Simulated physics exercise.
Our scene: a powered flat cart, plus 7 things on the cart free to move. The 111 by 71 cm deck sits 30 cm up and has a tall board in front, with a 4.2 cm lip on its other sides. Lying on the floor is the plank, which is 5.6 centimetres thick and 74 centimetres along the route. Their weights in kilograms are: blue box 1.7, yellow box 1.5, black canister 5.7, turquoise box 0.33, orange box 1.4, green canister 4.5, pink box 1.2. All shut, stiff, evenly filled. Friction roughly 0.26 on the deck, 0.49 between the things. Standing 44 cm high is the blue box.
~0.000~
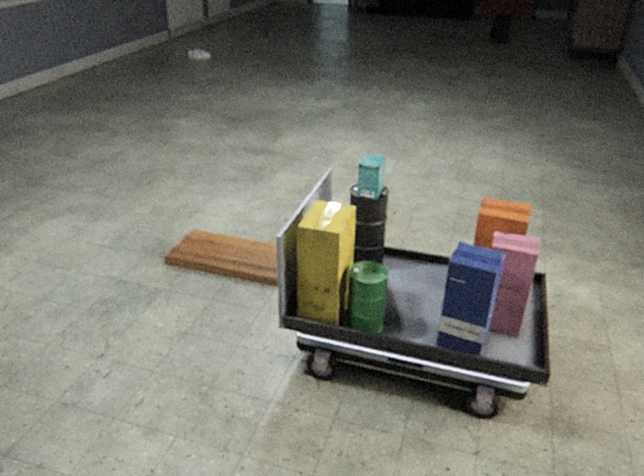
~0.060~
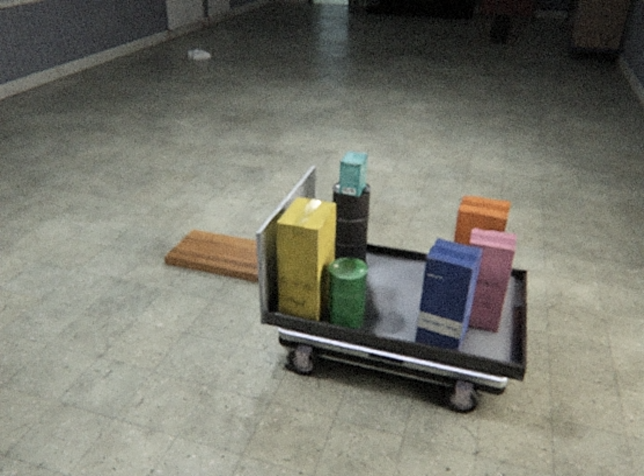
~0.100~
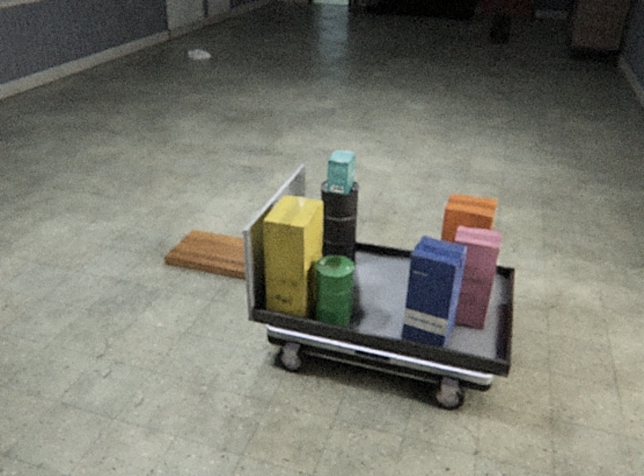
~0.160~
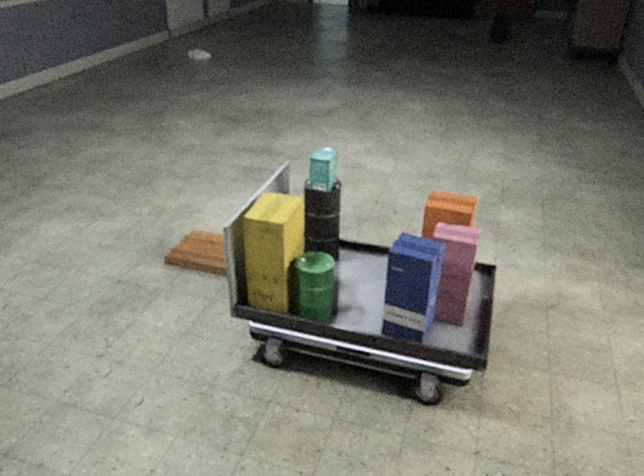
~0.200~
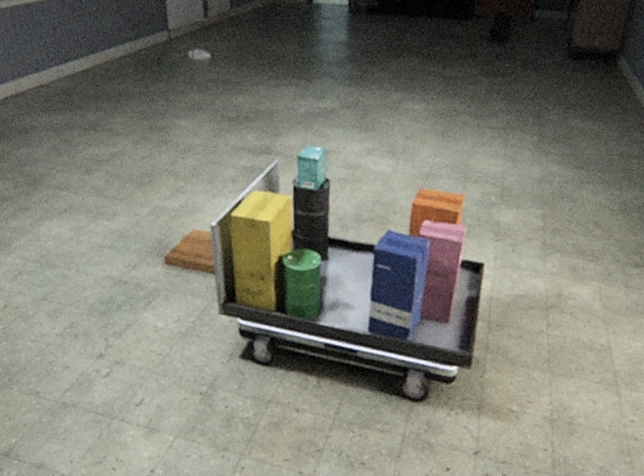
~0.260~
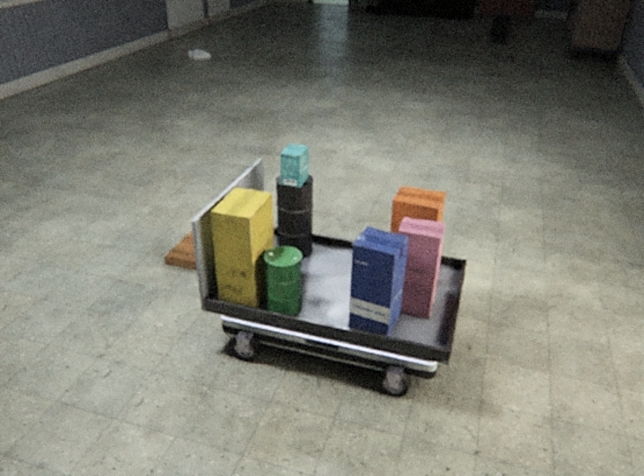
A flat cart with a tall board at its left end rolls steadily leftward across a dim, tiled hallway floor, seen from above by a still camera. On its deck stand a yellow box and green canister at left, a turquoise box atop a black canister behind, and blue, pink and orange boxes at right. The load rides along without visibly shifting as the cart increasingly hides the brown plank lying beyond it.
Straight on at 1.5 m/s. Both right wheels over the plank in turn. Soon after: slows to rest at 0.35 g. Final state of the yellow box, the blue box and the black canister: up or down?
In the end yellow box: On its base; blue box: Overturned; black canister: Overturned.
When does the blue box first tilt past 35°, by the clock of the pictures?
1.1 s, roughly.
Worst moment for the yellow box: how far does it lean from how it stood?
It tilts by around 16° at most.
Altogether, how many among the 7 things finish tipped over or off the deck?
Count: 5.
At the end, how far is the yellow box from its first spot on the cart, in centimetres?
Start to finish, roughly 6 cm.
Around 0.76 s, 114 cm covered; black canister at 47° to upright near (177, 205); yellow box at 9° to upright near (111, 218); turquoise box at 47° to upright.
Around 1.16 s, 174 cm covered; blue box now off the deck; black canister on its side near (82, 224); yellow box at 4° to upright near (8, 202).
Around 1.86 s, 252 cm covered; turquoise box now off the deck; black canister on its side; yellow box shifted 7 cm.
Finally (2.7 s), off the deck and tipped over, blue box and turquoise box; on their side or leaning hard on the cart, black canister, orange box and pink box; the other 2 still in place (within 10 cm).
